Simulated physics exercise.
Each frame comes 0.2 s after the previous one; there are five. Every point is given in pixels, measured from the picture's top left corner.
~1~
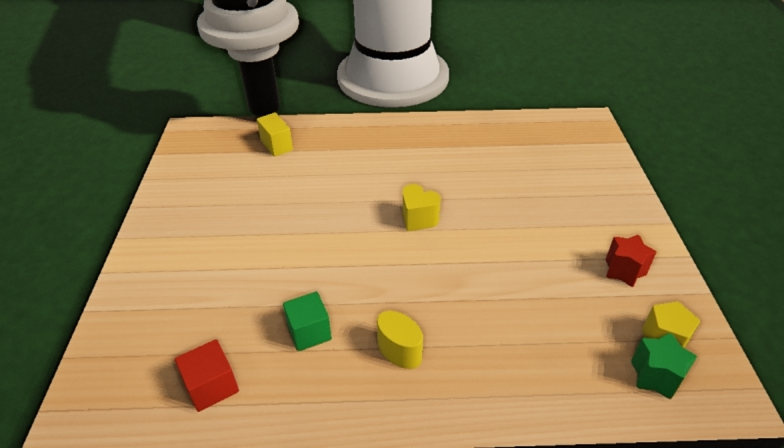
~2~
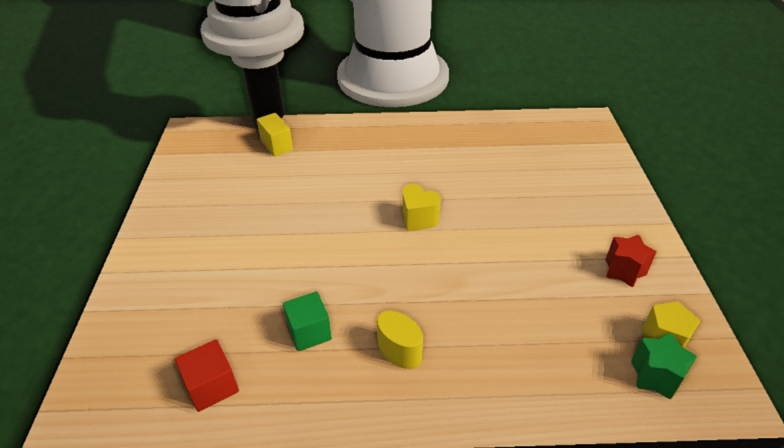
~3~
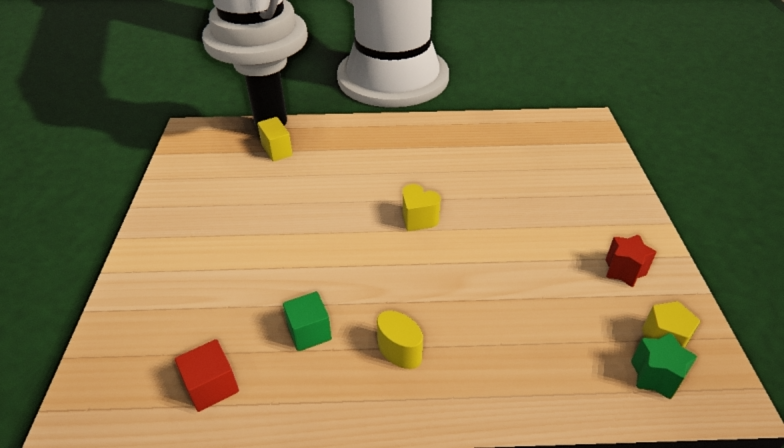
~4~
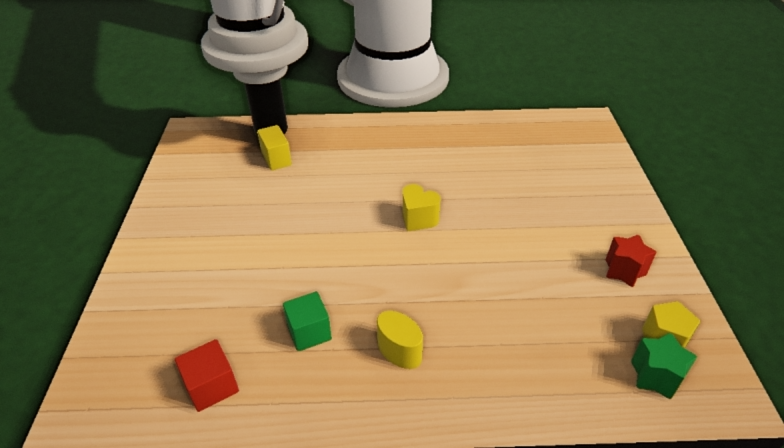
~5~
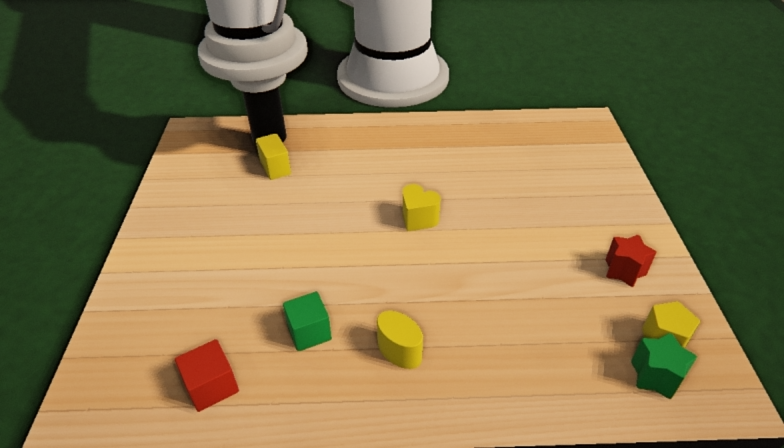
A robot arm with a black rod came up behind a small yellow block near the back of a wooden board and pushed it slightly forward, while the other colored blocks stayed still.
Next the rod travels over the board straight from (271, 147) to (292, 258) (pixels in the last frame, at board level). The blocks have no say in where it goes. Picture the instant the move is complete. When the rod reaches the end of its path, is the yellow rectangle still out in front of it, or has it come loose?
I'd say it is still being pushed.
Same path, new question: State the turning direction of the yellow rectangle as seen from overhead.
It spins with the clock.
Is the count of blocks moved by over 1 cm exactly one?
I'd say yes.
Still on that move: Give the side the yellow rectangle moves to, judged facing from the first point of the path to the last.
Answer: Rightward.
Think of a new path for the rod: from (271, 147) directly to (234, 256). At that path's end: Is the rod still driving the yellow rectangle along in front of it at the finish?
No, it doesn't check out.
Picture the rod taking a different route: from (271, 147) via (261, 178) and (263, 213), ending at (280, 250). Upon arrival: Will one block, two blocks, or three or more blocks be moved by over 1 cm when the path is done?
The push will move one block.
The first path, step by step. One third of the way, rod (276, 171); yellow rectangle (272, 180), turned 20° clockwise.
Two thirds of the way, rod (283, 208); yellow rectangle (272, 221), turned 35° clockwise.
At the end, rod (291, 250); yellow rectangle (269, 267), turned 60° clockwise; green four-sided block still.
